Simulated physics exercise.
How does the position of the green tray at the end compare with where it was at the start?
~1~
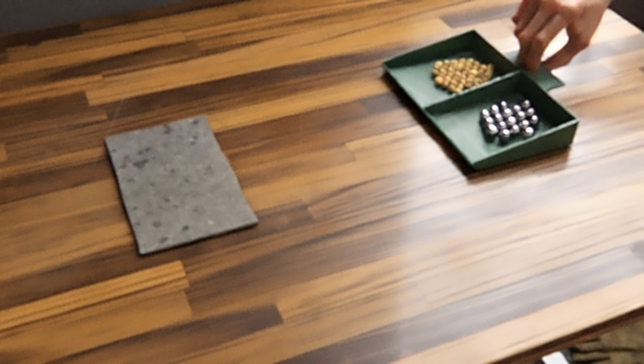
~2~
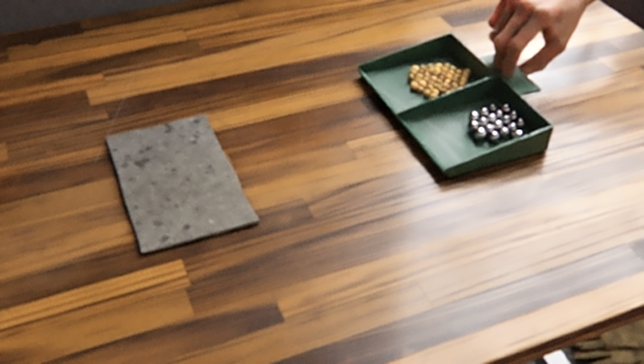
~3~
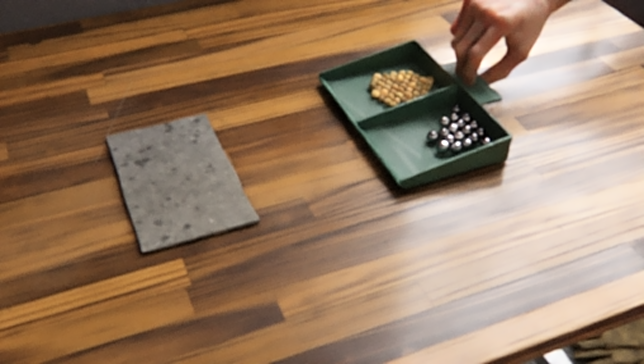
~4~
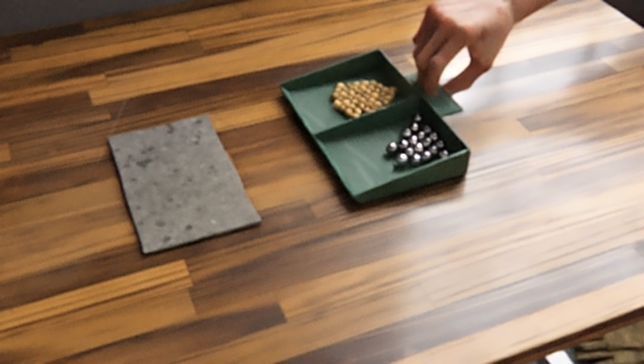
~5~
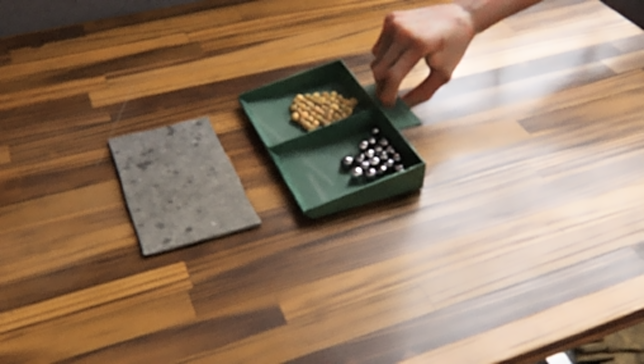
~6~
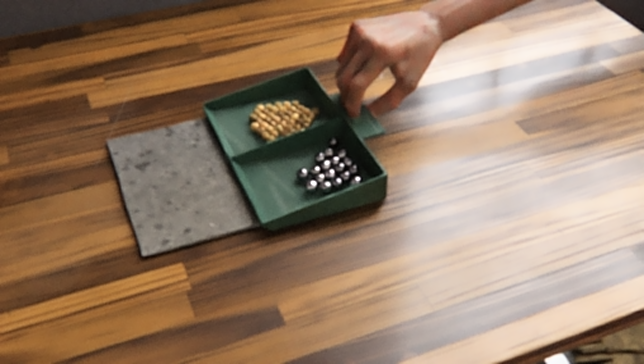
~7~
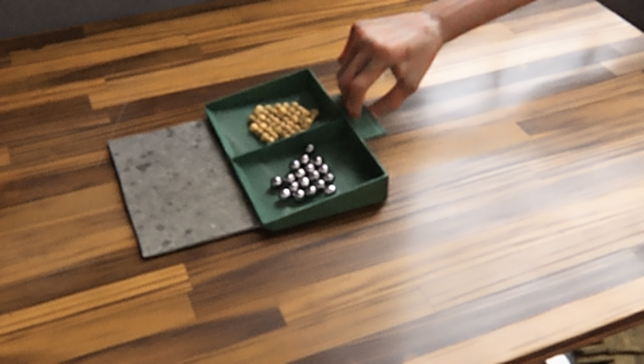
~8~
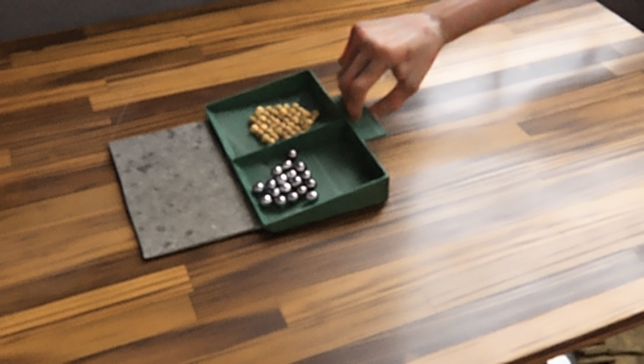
At the start the tray is at the upper right of the table, well apart from the grey slab. By the end it is farther left and slightly lower in view, resting against the slab.
